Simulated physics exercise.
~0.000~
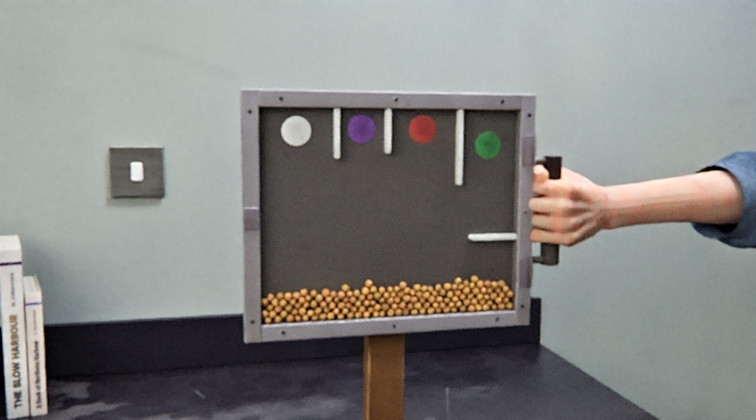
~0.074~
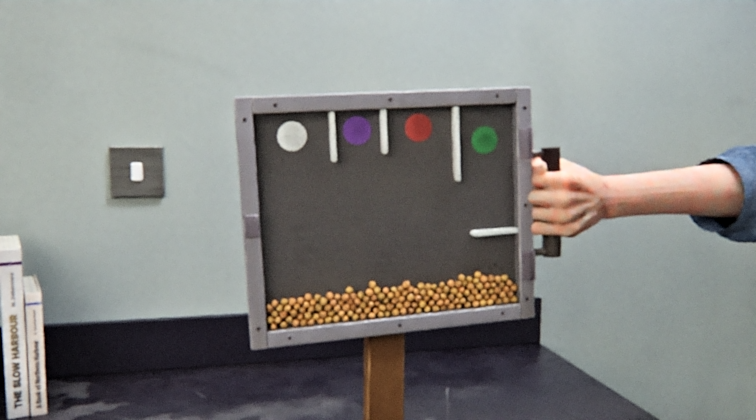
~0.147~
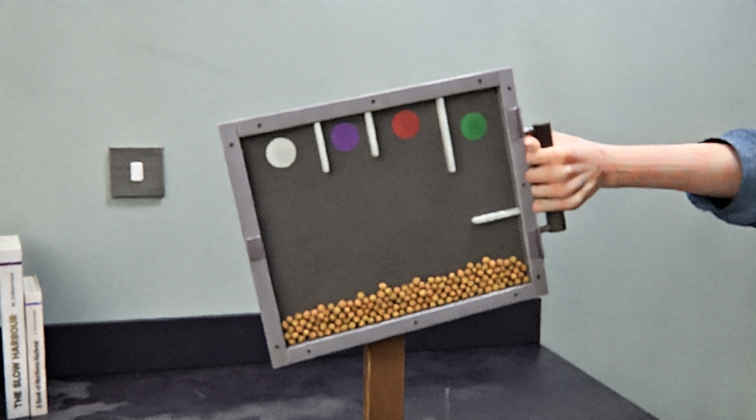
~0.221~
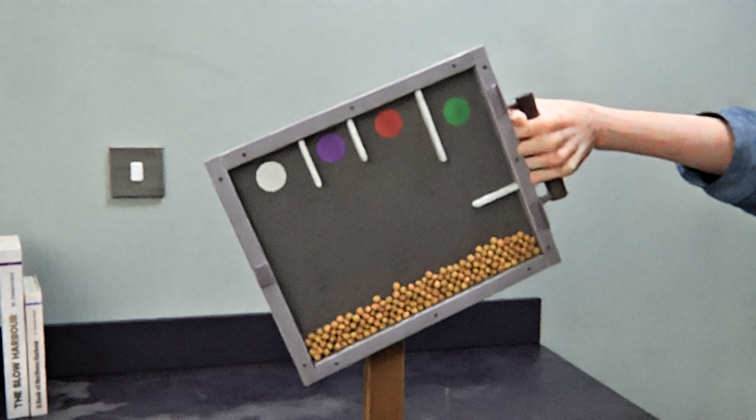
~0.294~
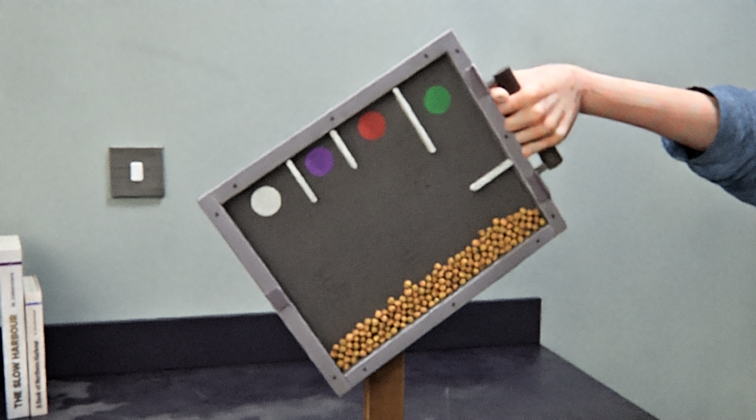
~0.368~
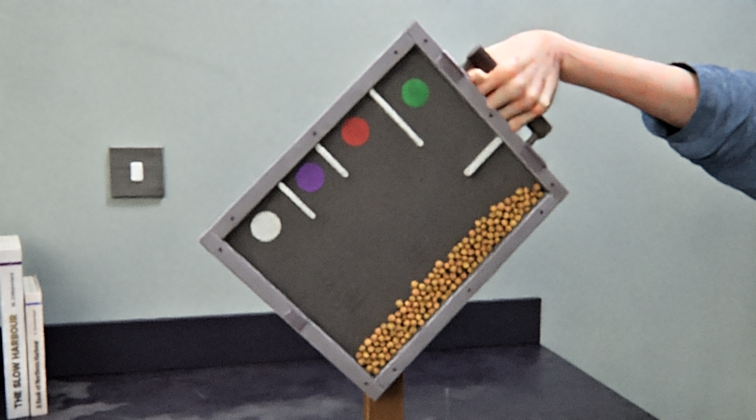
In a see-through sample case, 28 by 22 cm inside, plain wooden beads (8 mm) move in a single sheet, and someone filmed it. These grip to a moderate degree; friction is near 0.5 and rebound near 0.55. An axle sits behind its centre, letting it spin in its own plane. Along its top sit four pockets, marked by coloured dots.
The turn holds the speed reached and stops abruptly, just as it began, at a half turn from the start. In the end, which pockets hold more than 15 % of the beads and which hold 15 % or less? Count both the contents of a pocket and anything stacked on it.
Purple pocket more than 15 %, red pocket 15 % or less, white pocket more than 15 %, green pocket 15 % or less.
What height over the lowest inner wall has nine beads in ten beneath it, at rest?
Roughly 7 cm.
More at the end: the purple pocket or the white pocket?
The white pocket.
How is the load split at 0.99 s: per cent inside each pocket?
Purple pocket: 0; red pocket: 0; white pocket: 35; green pocket: 0.
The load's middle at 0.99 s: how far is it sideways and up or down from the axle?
7 cm right, 9 cm below.
After 0.68 s it has turned 92°, the beads' middle is 6 cm right of and 9 cm below the axle; inside pockets, nothing yet.
After 1.33 s it has turned 180°, the beads' middle is 10 cm right of and 5 cm below the axle; inside pockets, purple 5 %, white 40 %.
Settled by 2.5 s, purple 30 %, red 0 %, white 70 %, green 0 %.
